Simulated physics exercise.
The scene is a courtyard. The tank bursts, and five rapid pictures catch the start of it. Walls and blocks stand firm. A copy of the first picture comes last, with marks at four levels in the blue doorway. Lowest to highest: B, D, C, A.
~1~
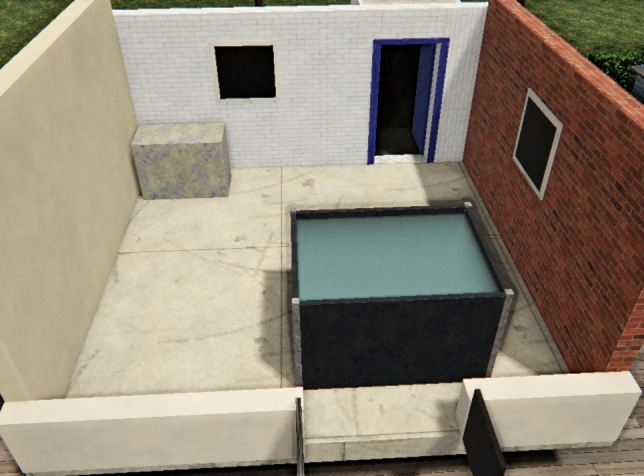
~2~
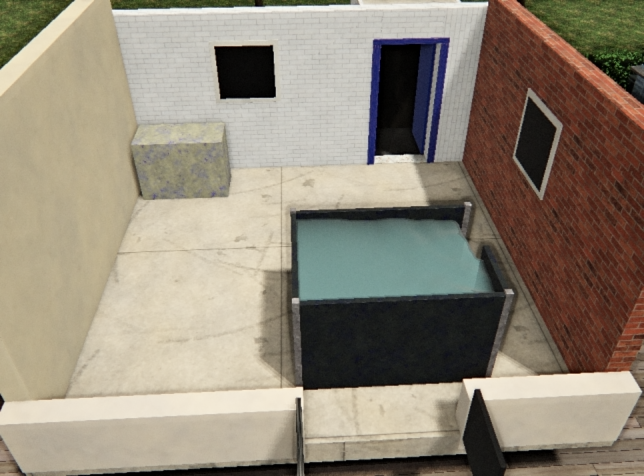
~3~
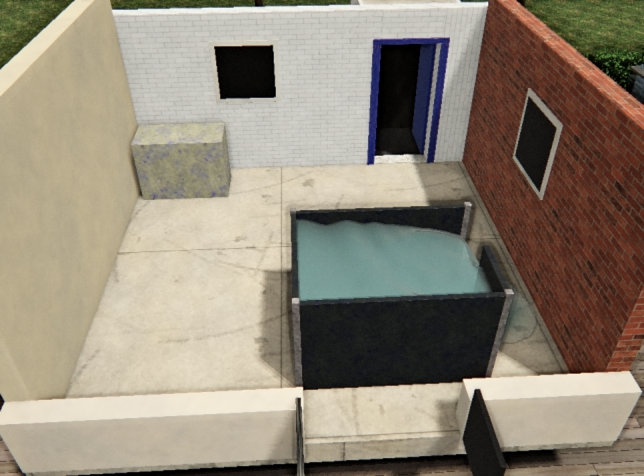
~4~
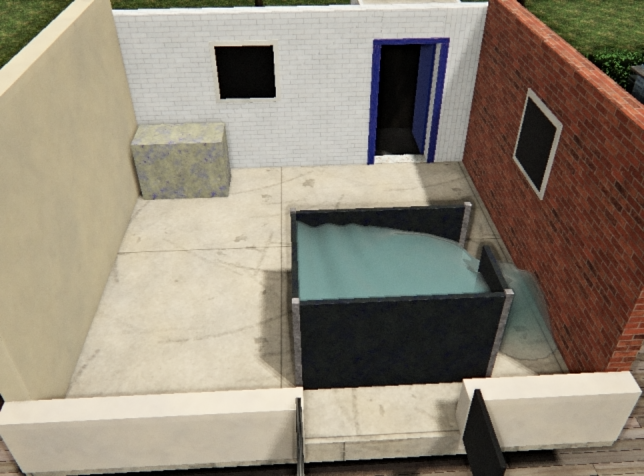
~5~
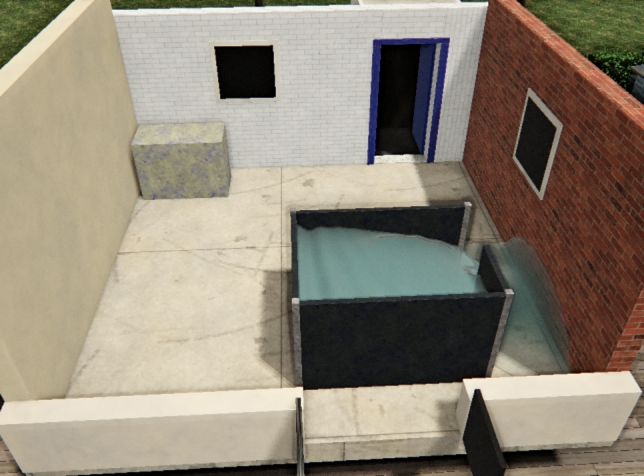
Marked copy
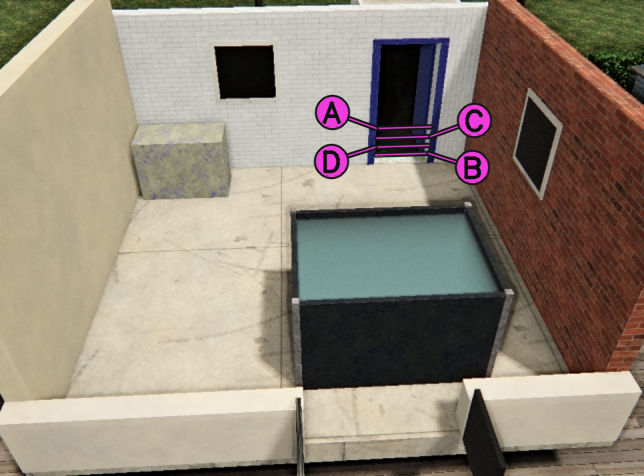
Water pours out the right side of a dark tank and splashes against the brick wall.
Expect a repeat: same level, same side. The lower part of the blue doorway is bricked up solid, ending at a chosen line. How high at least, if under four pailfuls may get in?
Take D.
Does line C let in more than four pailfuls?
No.
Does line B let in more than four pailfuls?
Yes, it does.
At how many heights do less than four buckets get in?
Three of them.
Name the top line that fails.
It is B.
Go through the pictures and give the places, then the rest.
The first picture shows water in the tank at rest, its middle at (390, 255); foot of the blue doorway at (400, 163); open gate at (384, 380).
In the second picture, water covers 1 % of the ground, its front hidden from here.
In the third picture, 3 % of the ground under water, visible out to (530, 313).
In the fourth picture, 6 % of the ground under water, visible out to (555, 343).
In the fifth picture, 8 % of the ground under water, visible out to (506, 243).
In magenta, A at (404, 127); B at (401, 154); C at (403, 137); D at (402, 146); from the bottom up B, D, C, A.
If A is chosen, nothing gets over.
If B is chosen, about 13 bucketfuls get in.
If C is chosen, nothing gets over.
If D is chosen, a splash gets over, under a bucket.
